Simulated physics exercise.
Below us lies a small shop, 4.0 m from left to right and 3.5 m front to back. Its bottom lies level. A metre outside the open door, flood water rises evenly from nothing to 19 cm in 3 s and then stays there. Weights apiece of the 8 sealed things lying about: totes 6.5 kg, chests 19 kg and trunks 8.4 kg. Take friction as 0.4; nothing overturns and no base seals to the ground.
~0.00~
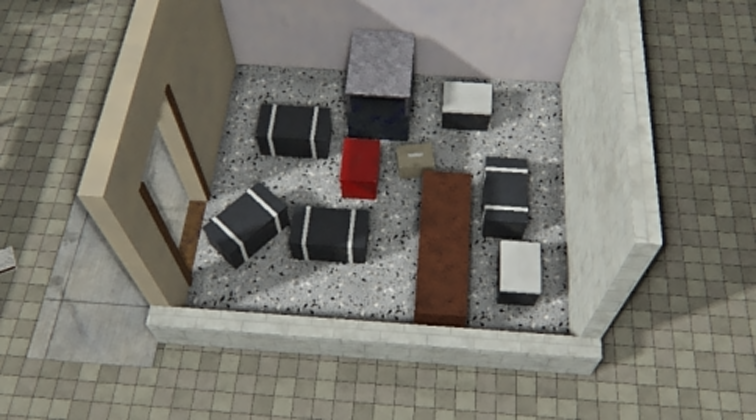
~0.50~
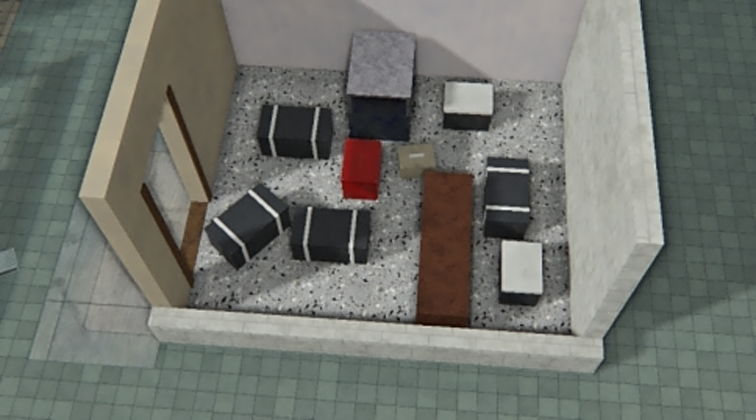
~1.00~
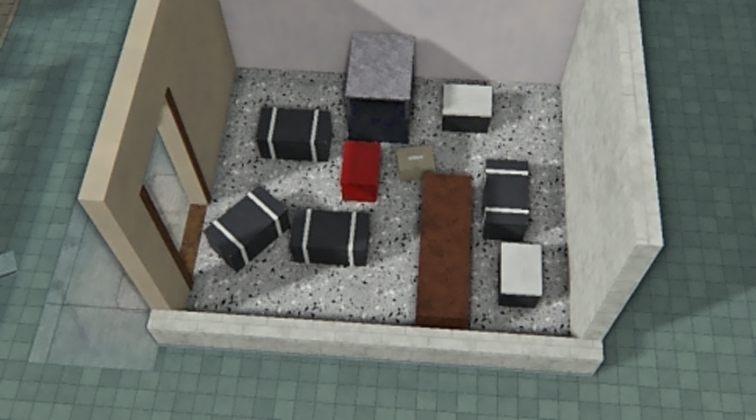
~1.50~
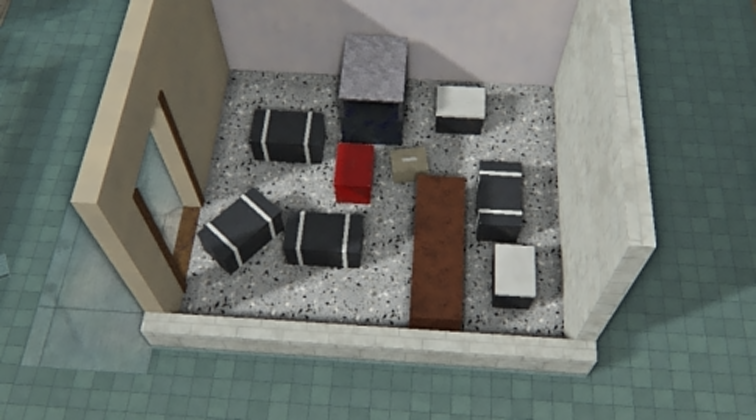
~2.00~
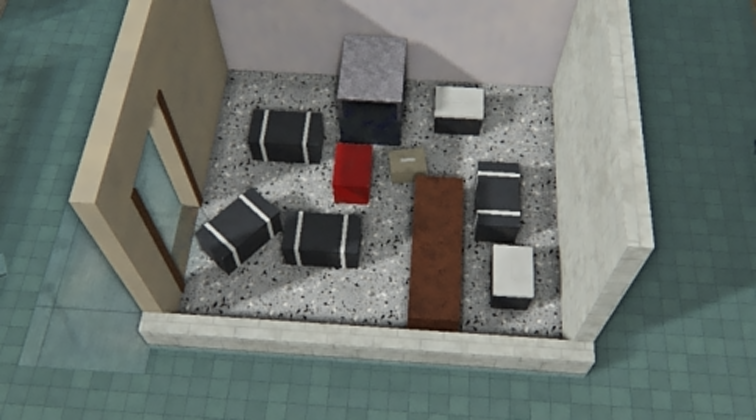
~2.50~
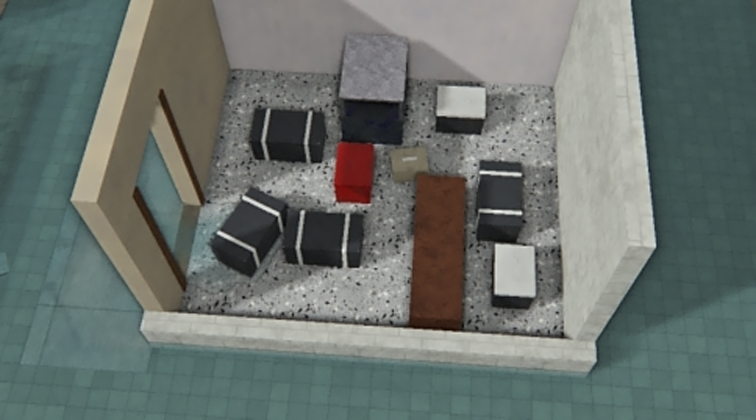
Around a small roofless shop holding a red chest and dark trunks, water spread over the paving, then crept in at the open door on the left, and the nearest trunk shifted slightly.
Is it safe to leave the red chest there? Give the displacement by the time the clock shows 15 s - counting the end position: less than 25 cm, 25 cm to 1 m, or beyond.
Red chest gets carried off.
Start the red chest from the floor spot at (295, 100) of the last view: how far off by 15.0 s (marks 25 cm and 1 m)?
It barely shifts.
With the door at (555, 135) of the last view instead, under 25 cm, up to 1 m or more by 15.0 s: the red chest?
In that case the red chest ends far away.
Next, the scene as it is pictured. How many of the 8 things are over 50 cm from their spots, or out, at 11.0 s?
5 of them.
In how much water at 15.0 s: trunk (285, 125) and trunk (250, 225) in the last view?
About 9 and 10 cm.
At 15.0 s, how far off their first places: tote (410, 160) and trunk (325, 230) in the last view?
In that order: 150 cm, 250 cm.
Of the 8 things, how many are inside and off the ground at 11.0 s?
At that moment 5.
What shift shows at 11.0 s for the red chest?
About 150 cm.
After 3.5 s the red chest is near (354, 164), 0.0 m from its start, aground; 1 afloat.
After 6.8 s the red chest is near (395, 149), 0.5 m from its start, afloat; 3 afloat.
After 11.0 s the red chest is near (494, 155), 1.5 m from its start, aground; 5 afloat.
After 15.0 s the red chest is near (492, 198), 1.5 m from its start, afloat; 8 afloat.
